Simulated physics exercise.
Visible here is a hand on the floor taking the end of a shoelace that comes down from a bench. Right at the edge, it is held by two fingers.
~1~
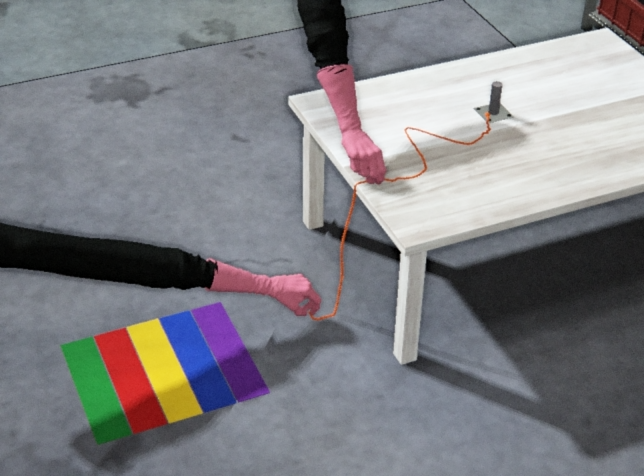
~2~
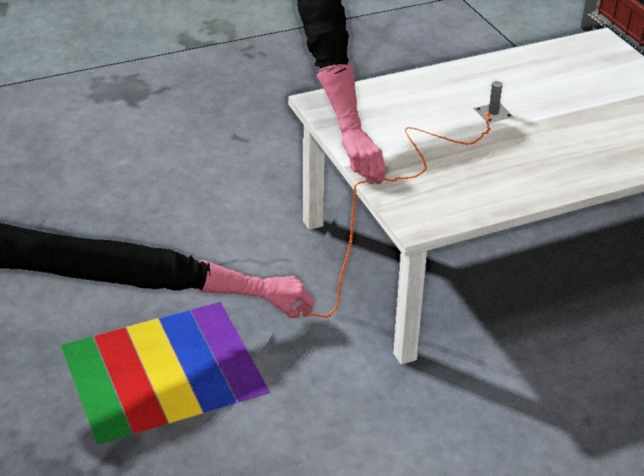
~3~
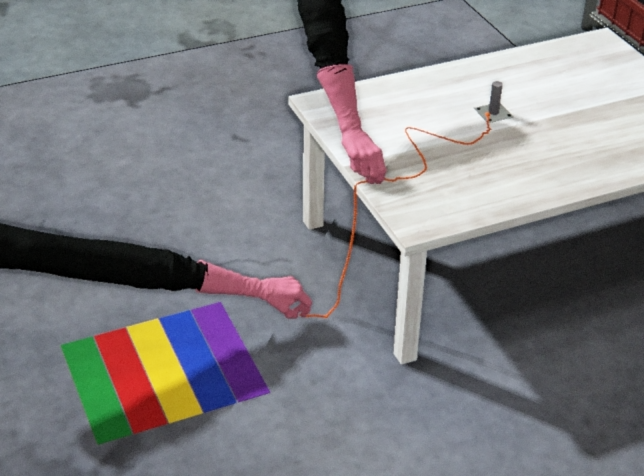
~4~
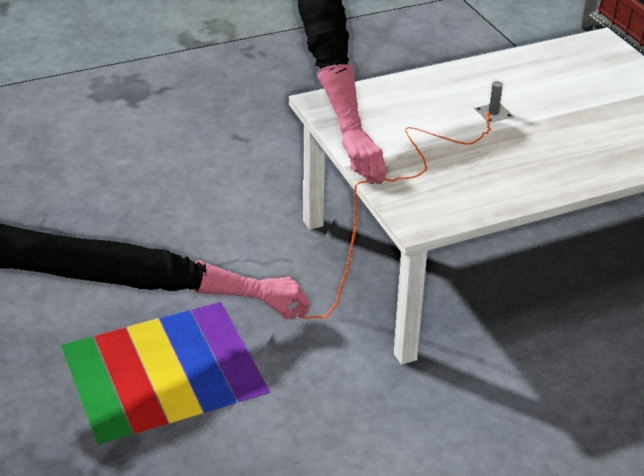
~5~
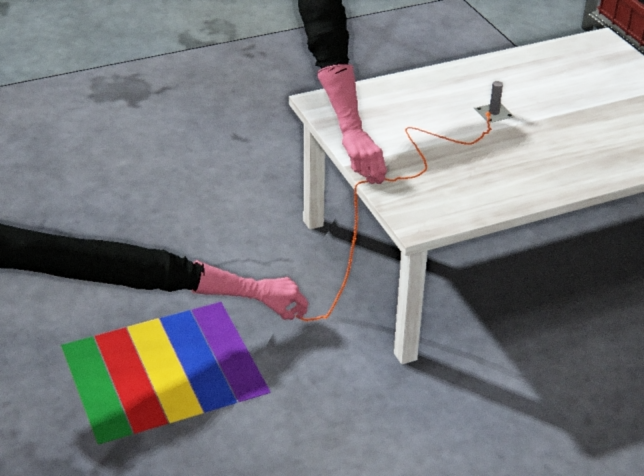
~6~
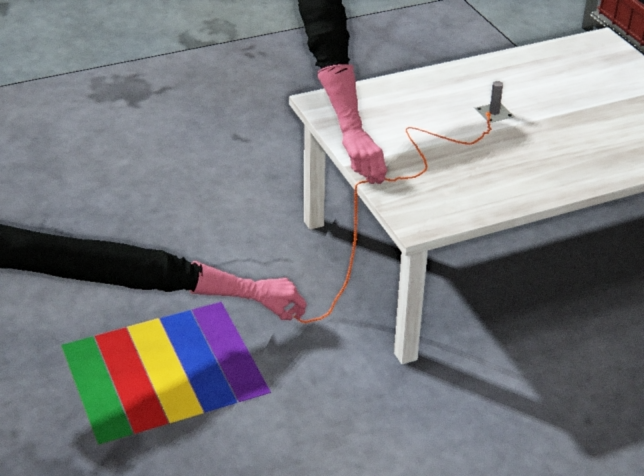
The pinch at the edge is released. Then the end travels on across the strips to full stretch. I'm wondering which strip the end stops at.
It stops at the green strip.
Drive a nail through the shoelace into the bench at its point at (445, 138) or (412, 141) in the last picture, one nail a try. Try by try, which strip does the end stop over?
The end would stop on red and then on yellow.
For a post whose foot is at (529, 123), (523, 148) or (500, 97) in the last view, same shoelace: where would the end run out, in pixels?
Try 1 about (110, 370), try 2 about (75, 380), try 3 about (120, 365).
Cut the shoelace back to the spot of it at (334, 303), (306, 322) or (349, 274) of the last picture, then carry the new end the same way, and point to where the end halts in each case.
The pixels come out at around (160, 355), (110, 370) and (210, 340), one per try.
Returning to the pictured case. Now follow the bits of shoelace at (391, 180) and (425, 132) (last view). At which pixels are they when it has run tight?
They go to (287, 222) and to (399, 151).
Soon after, end near (153, 356); over yellow.
After that, end near (112, 367); over red.
At the stop, end near (88, 374); over green. It gets as far as the green strip.
